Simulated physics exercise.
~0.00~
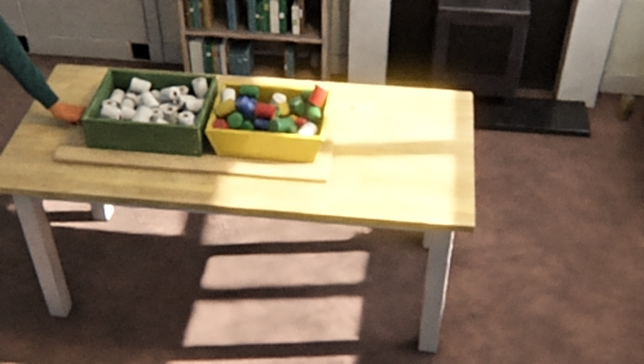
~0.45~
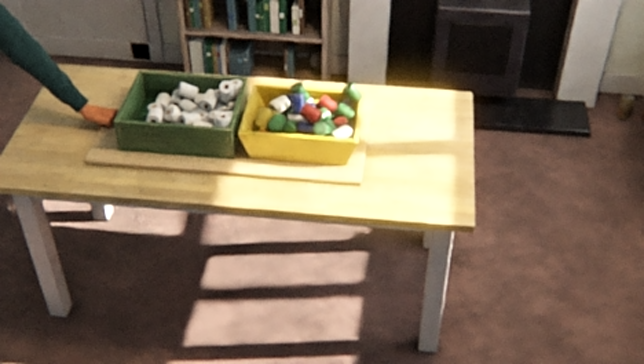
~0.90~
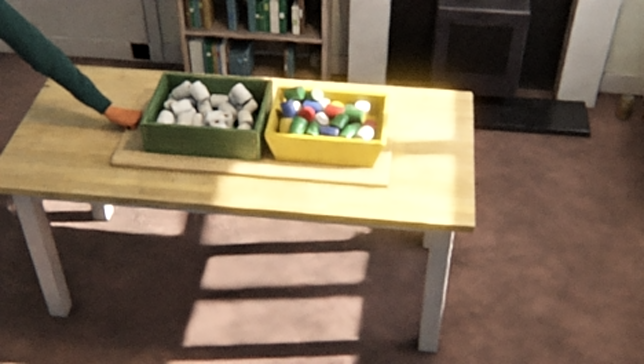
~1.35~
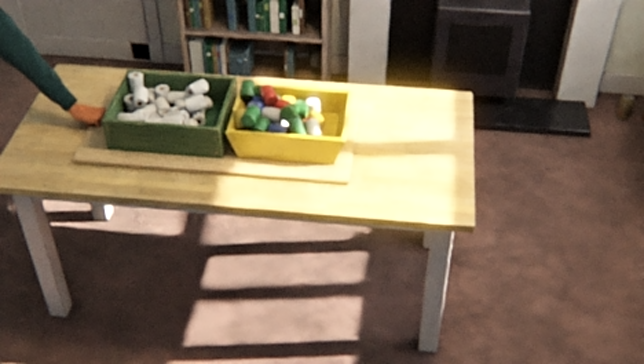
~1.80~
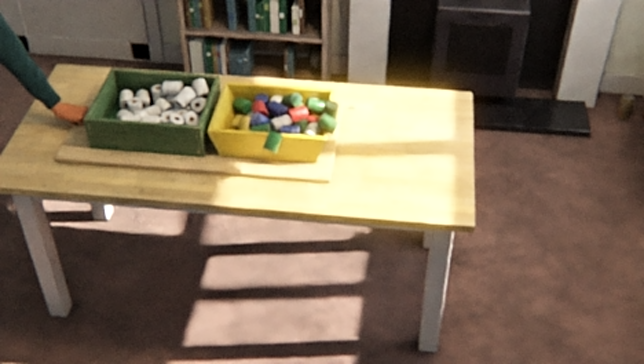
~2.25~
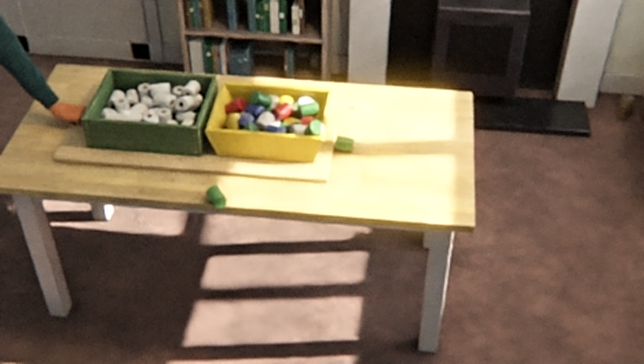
Hand sliding a board with green and yellow crates right, then back left, two green pieces spilling from the yellow crate.
